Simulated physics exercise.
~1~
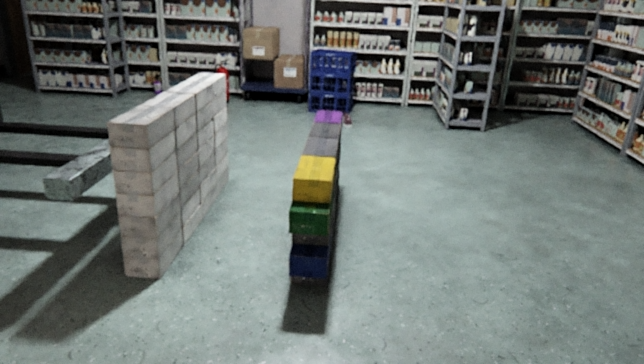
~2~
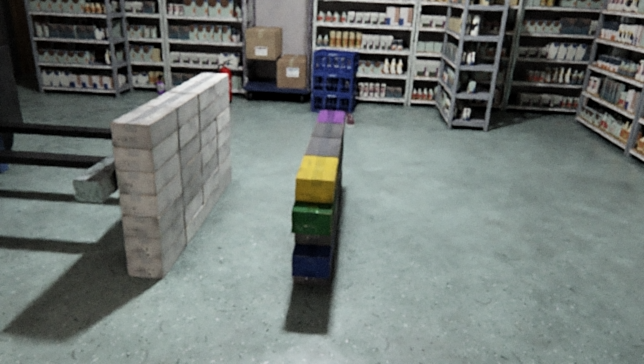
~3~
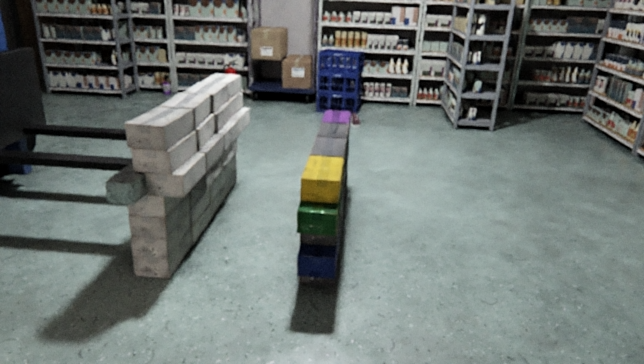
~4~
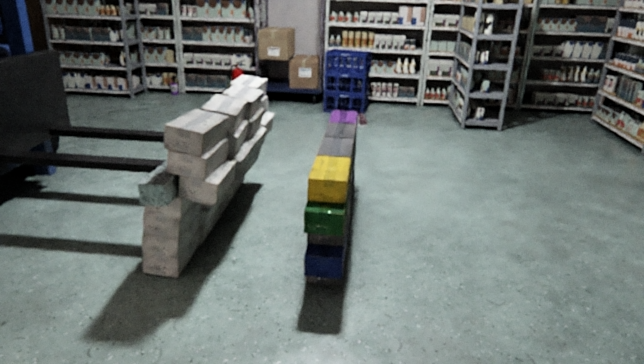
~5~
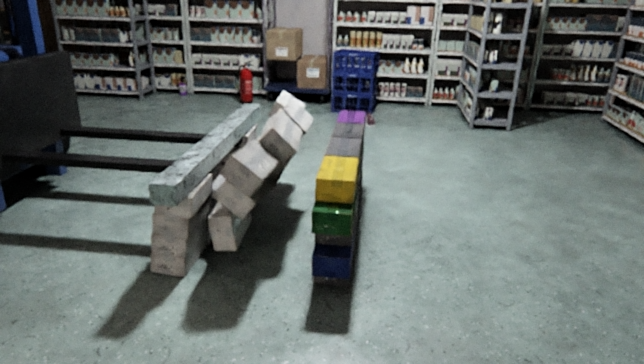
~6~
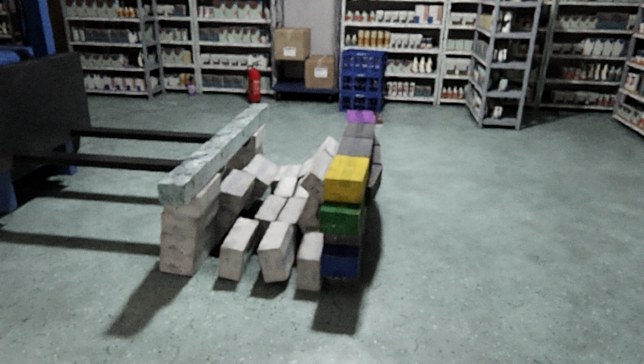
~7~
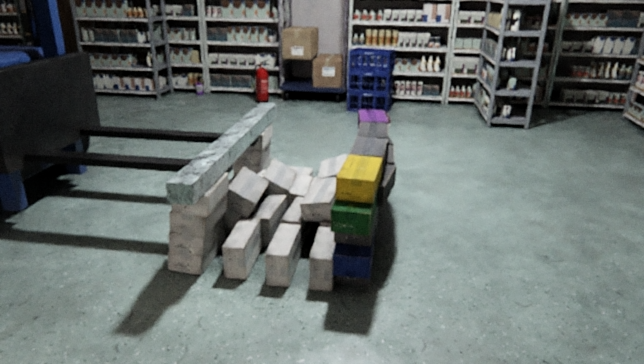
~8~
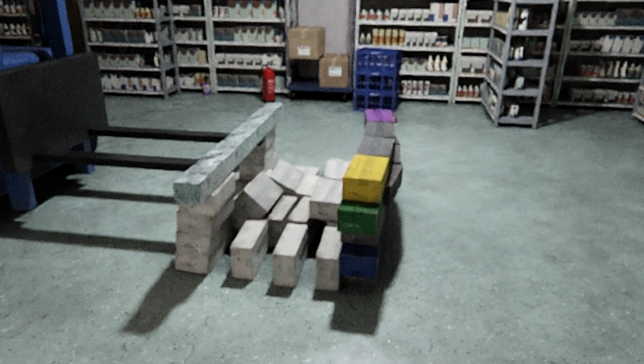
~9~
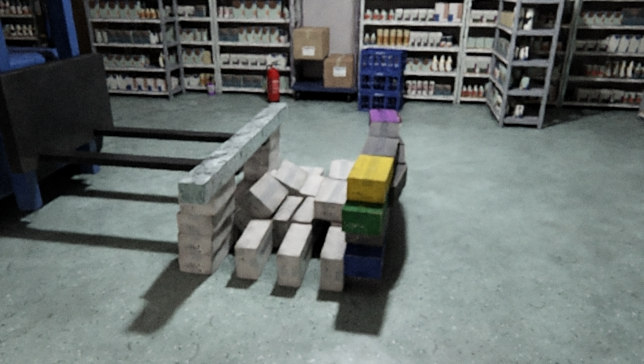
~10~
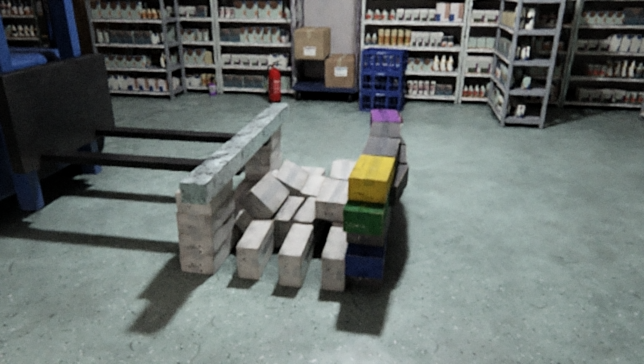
A forklift's forks, carrying a long grey beam, stand at the left of a storeroom lined with bottle-filled shelves, seen from slightly above as the view pans slightly left. Beside them rises a wall of pale blocks, and to its right a darker wall with yellow, green, blue and purple boxes. The beam moves right into the pale wall, shoving its upper blocks until they lean and topple. The blocks tumble into the gap and against the second wall, shifting it. The beam stops above a few still-stacked pale blocks, and the coloured boxes remain standing.
